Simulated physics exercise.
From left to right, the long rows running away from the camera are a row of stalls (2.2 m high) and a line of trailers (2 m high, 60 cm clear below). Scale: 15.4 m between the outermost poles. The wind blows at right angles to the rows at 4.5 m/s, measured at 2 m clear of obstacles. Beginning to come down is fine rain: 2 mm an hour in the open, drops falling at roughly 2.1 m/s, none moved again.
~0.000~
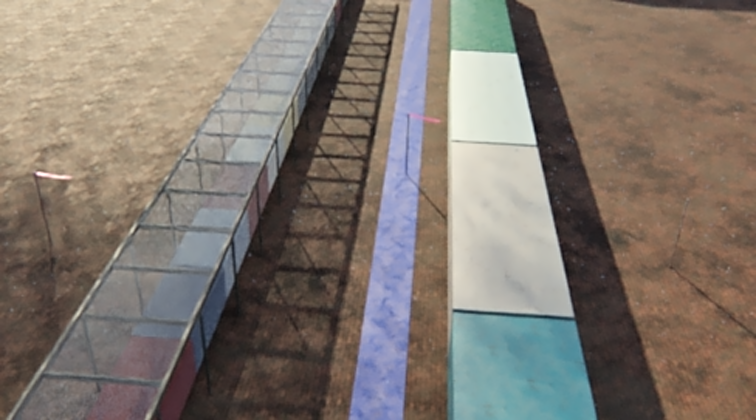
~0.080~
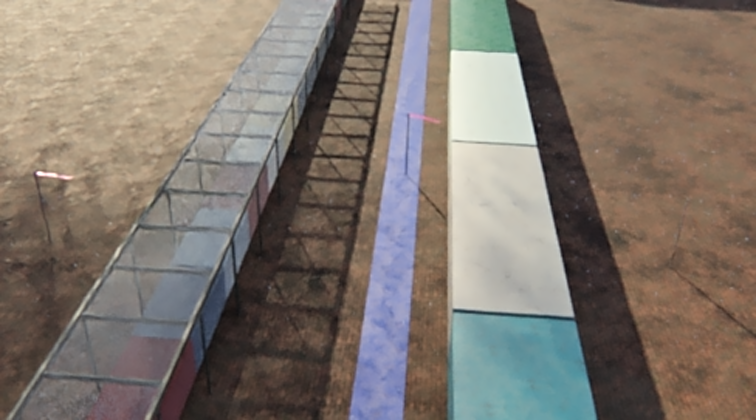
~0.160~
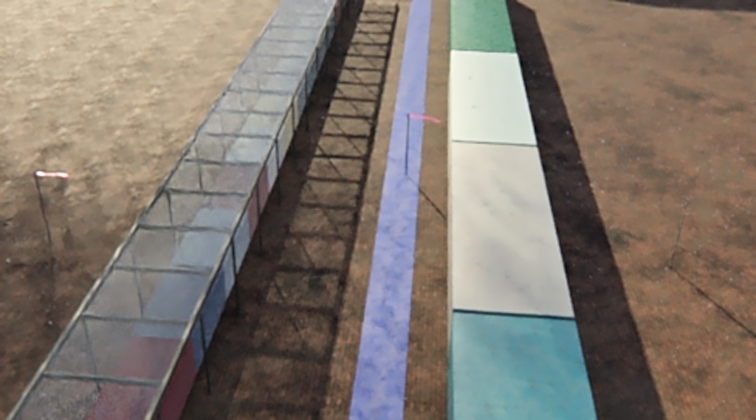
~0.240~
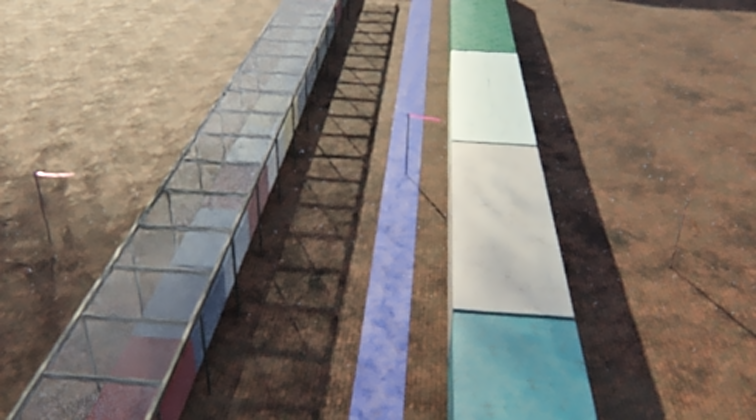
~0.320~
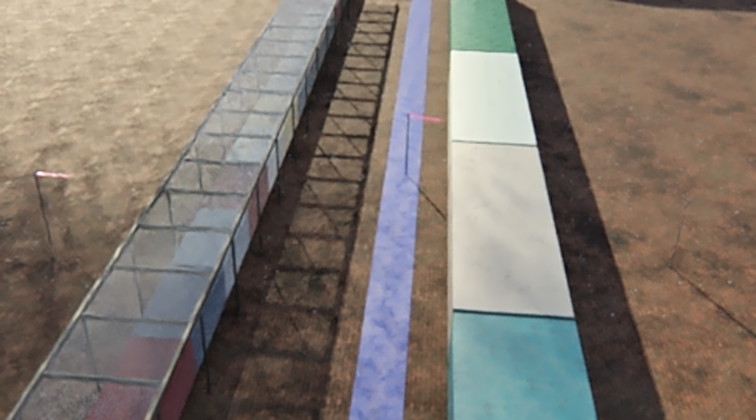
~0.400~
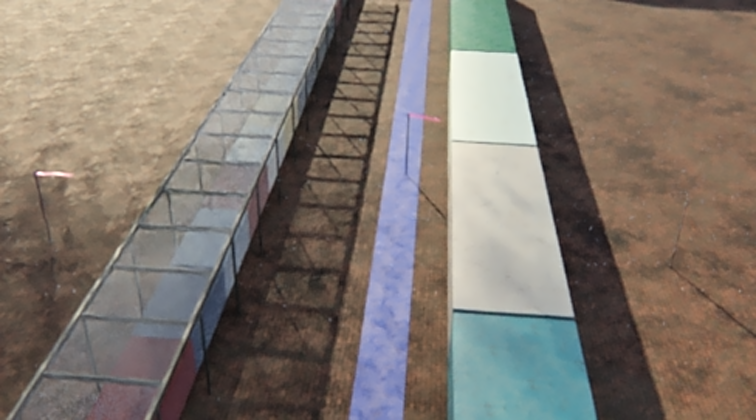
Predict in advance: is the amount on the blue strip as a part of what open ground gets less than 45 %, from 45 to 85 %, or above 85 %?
I would say between 45 and 85 %.
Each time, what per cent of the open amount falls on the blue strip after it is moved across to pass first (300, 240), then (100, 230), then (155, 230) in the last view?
In order: Close to 40 %, close to 90 %, close to 90 %.
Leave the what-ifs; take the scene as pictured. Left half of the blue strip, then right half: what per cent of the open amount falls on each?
I'd say around 60 % for the left half and around 80 % for the right.
After 10 minutes open ground has 0.3 mm and the blue strip 0.2 mm.
After 30 minutes open ground has 1.0 mm and the blue strip 0.7 mm.
After 60 minutes open ground has 2.0 mm and the blue strip 1.4 mm, so the blue strip has 70 % of the open amount; the left half of it has 60 %, the right half 80 %.
